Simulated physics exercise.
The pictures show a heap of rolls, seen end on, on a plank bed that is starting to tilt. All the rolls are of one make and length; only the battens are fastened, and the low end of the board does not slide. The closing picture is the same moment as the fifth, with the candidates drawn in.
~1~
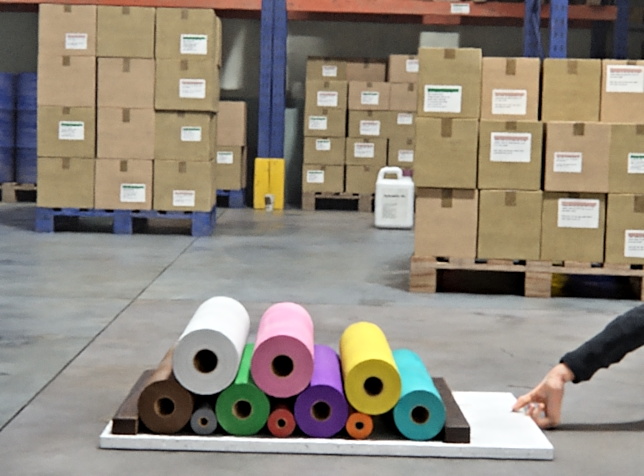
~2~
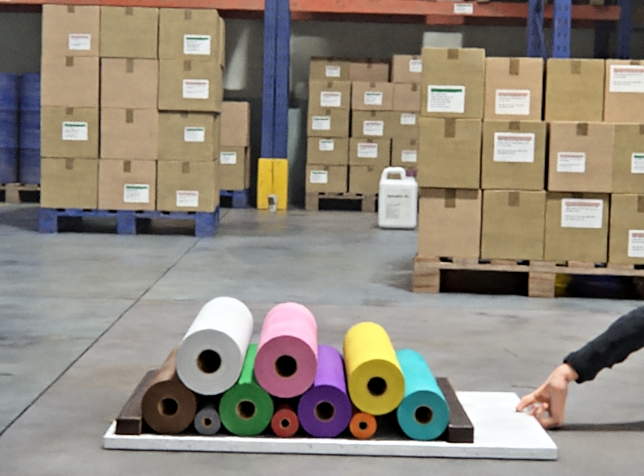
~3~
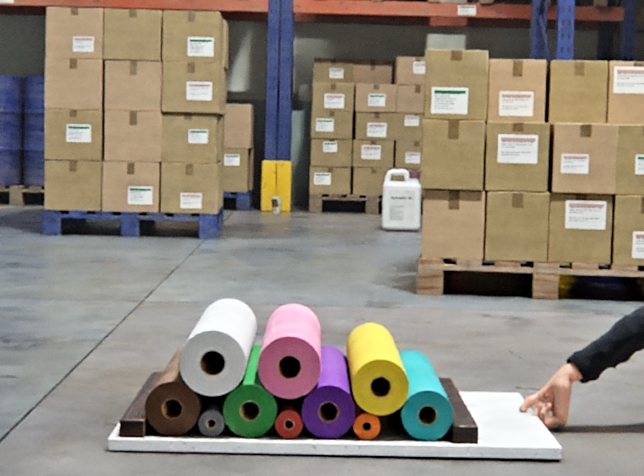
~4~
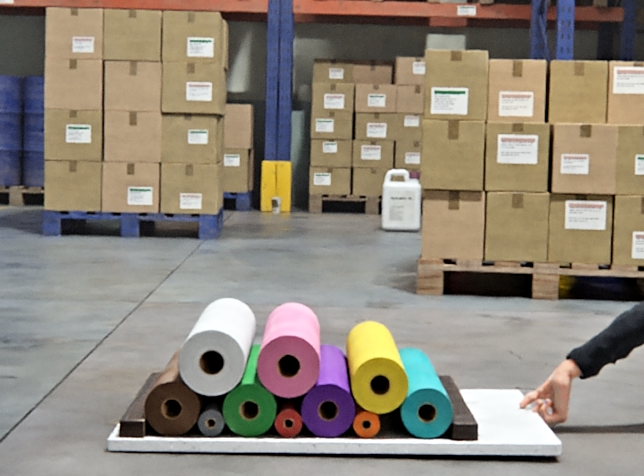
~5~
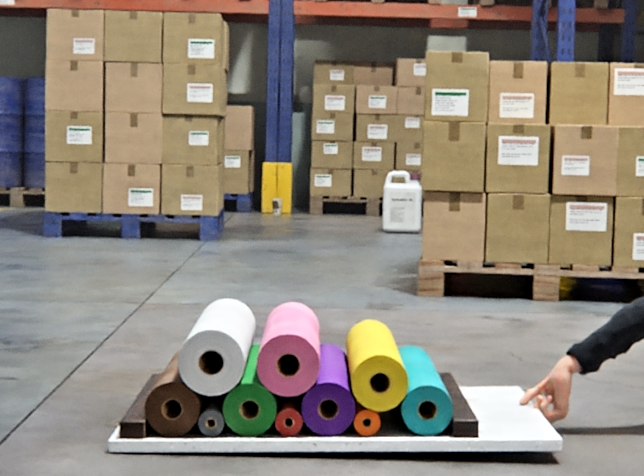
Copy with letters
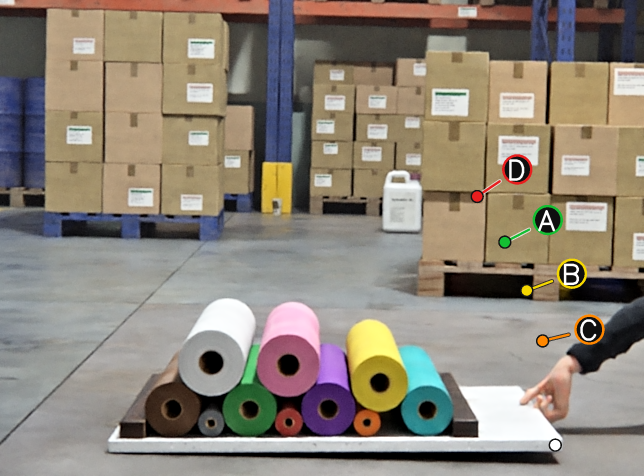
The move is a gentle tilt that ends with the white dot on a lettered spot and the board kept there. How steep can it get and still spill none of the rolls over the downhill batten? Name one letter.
Raise it to D.
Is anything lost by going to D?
No, at D.
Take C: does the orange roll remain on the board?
The orange roll: Yes.
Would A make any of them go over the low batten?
At A: No.
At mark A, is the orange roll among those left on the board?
The orange roll: Yes.
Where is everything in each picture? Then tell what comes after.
Purple roll (321, 411); turquoise roll (420, 415), in the first frame.
Turquoise roll (424, 415); white roll (209, 361), in the second frame.
Board (333, 411); turquoise roll (427, 415); green roll (250, 411), in the third frame.
Board (333, 409); brown roll (172, 408); grey roll (211, 423), in the fourth frame.
Board (333, 408); brown roll (172, 409); grey roll (211, 423), in the fifth frame.
On the marked copy, A at (505, 242); B at (527, 291); C at (543, 341); D at (477, 196); the white dot at (555, 445).
Following D. Soon after the start, board at 20°.
Later, board at 36°.
In the end, board at 36°, none over the low batten.
As for the rest, A none over the low batten; B none over the low batten; C none over the low batten.
